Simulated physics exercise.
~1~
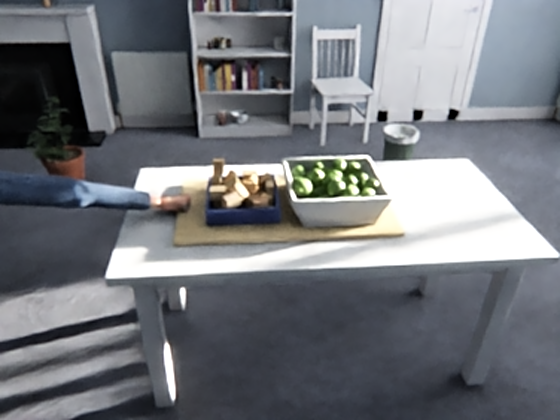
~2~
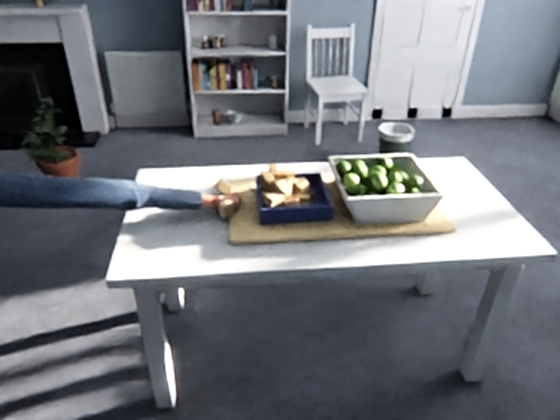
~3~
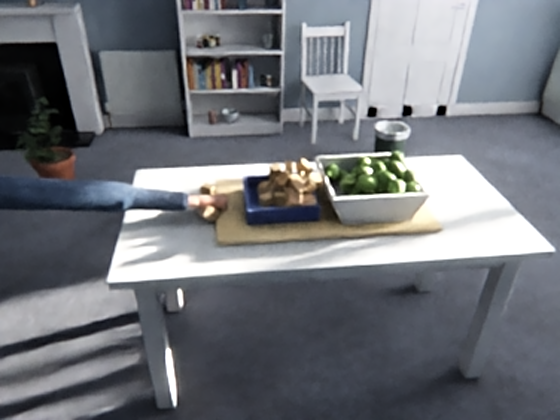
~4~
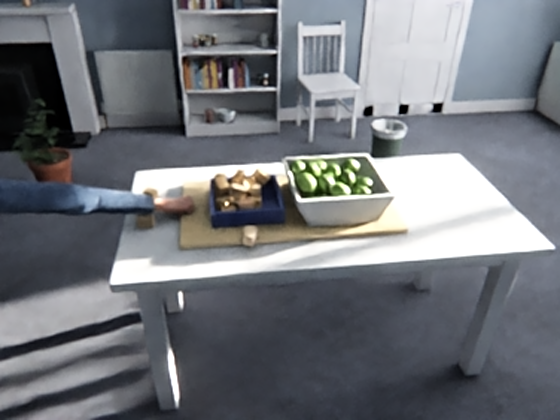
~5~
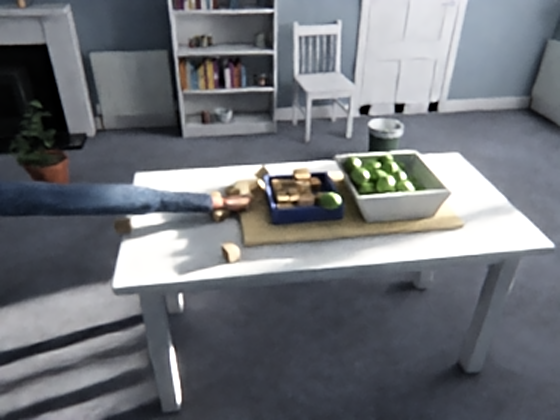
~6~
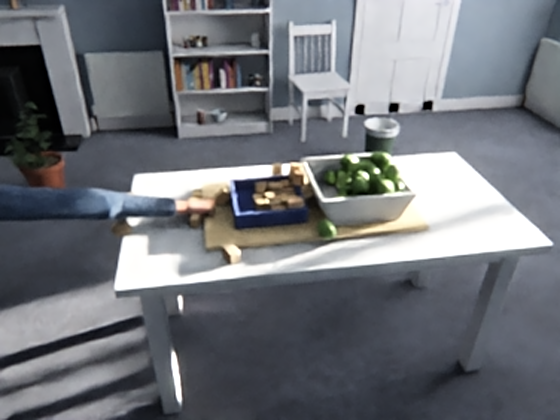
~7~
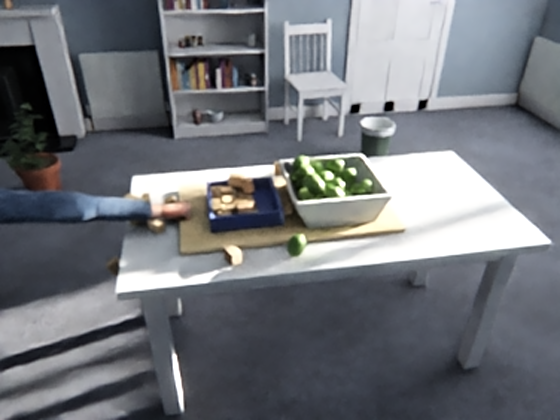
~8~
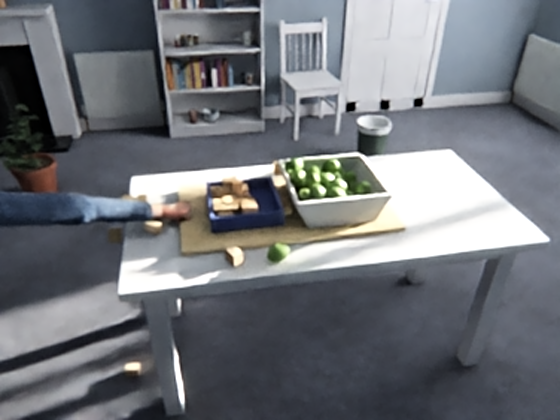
A hand slides a board holding two totes back and forth, spilling wooden offcuts and one lime.
